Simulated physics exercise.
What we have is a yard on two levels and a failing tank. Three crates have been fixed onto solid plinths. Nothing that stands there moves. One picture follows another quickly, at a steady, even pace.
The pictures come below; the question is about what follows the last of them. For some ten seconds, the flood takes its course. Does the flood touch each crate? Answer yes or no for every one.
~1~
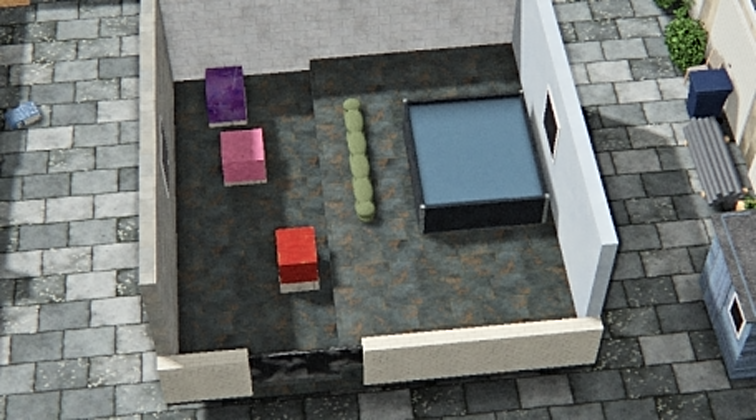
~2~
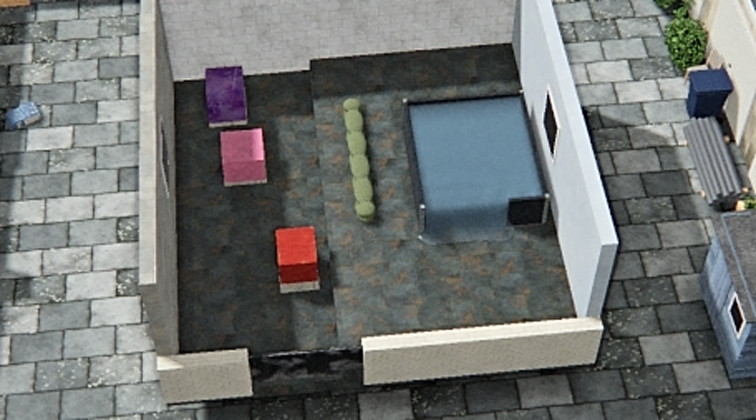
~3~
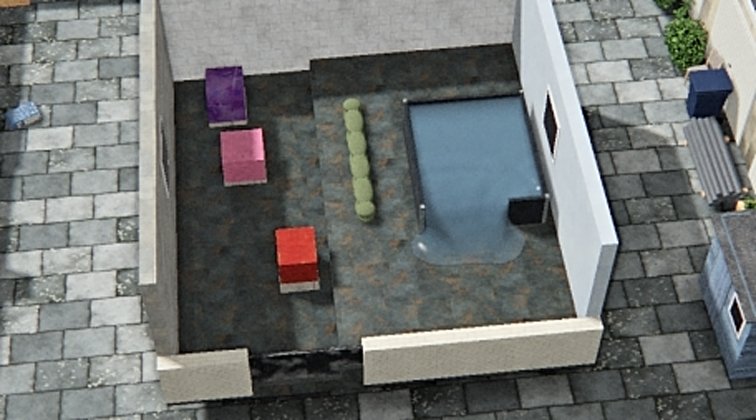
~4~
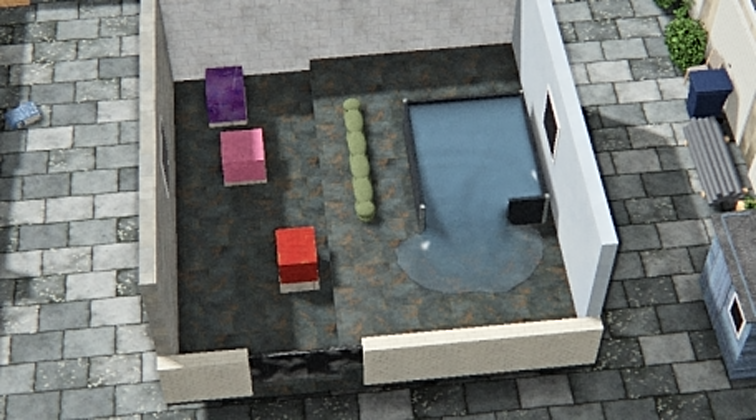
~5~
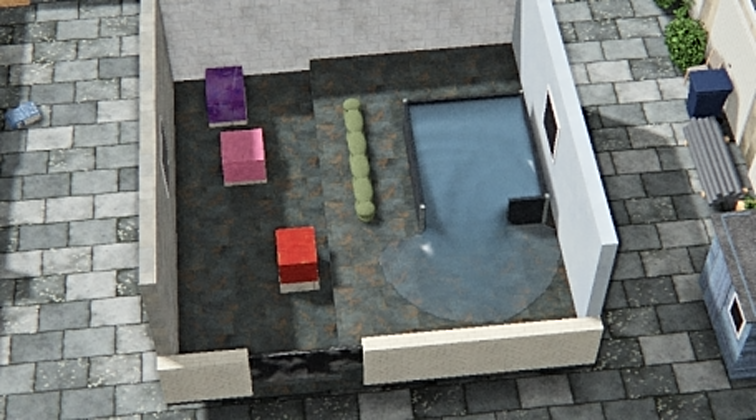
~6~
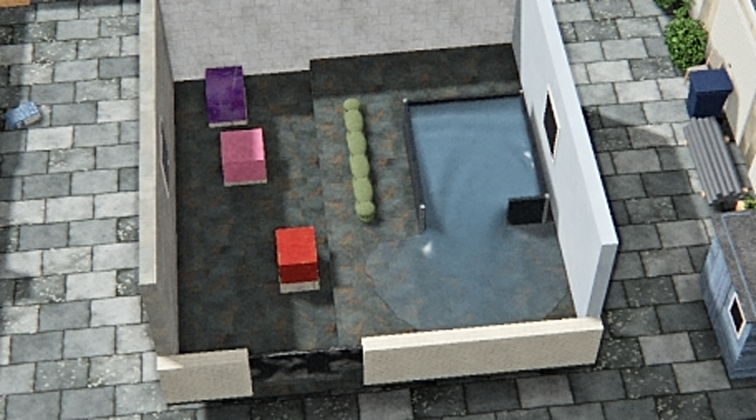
Pink crate: Yes; red crate: No; purple crate: Yes.
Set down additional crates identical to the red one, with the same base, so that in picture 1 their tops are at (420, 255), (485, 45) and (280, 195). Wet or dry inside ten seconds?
Taken as listed, number one does get flooded, number two never gets reached and number three never gets reached.
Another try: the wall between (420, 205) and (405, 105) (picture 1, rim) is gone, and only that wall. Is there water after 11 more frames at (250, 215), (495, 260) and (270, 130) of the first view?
Going through them in turn: Reached by the flood, then still unsoaked, then reached by the flood.
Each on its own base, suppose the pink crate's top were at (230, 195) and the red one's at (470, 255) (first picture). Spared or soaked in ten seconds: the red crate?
The red crate is flooded.
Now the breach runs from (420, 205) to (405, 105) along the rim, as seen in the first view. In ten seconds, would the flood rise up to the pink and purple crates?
As I see it, pink is doused and purple is doused.
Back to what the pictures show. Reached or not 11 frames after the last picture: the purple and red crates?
At purple not yet, at red touched.
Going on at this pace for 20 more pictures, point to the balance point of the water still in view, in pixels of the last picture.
Somewhere around (424, 259) in the last view.
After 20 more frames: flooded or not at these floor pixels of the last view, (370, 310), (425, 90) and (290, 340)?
Status per point, in sequence: Waterlogged, then unwetted, then waterlogged.
A moment on, water covers 20 % of the floor; the pink crate not reached, the red crate not reached, the purple crate not reached.
Next, water covers 25 % of the floor; the pink crate not reached, the red crate water round its plinth, the purple crate not reached.
Then, water covers 40 % of the floor; the pink crate not reached, the red crate water round its plinth, the purple crate not reached.
Later, water covers 65 % of the floor; the pink crate water round its plinth, the red crate water round its plinth, the purple crate water round its plinth.
In the end, water covers 75 % of the floor; the pink crate was topped, the red crate stayed above the water, the purple crate was topped.
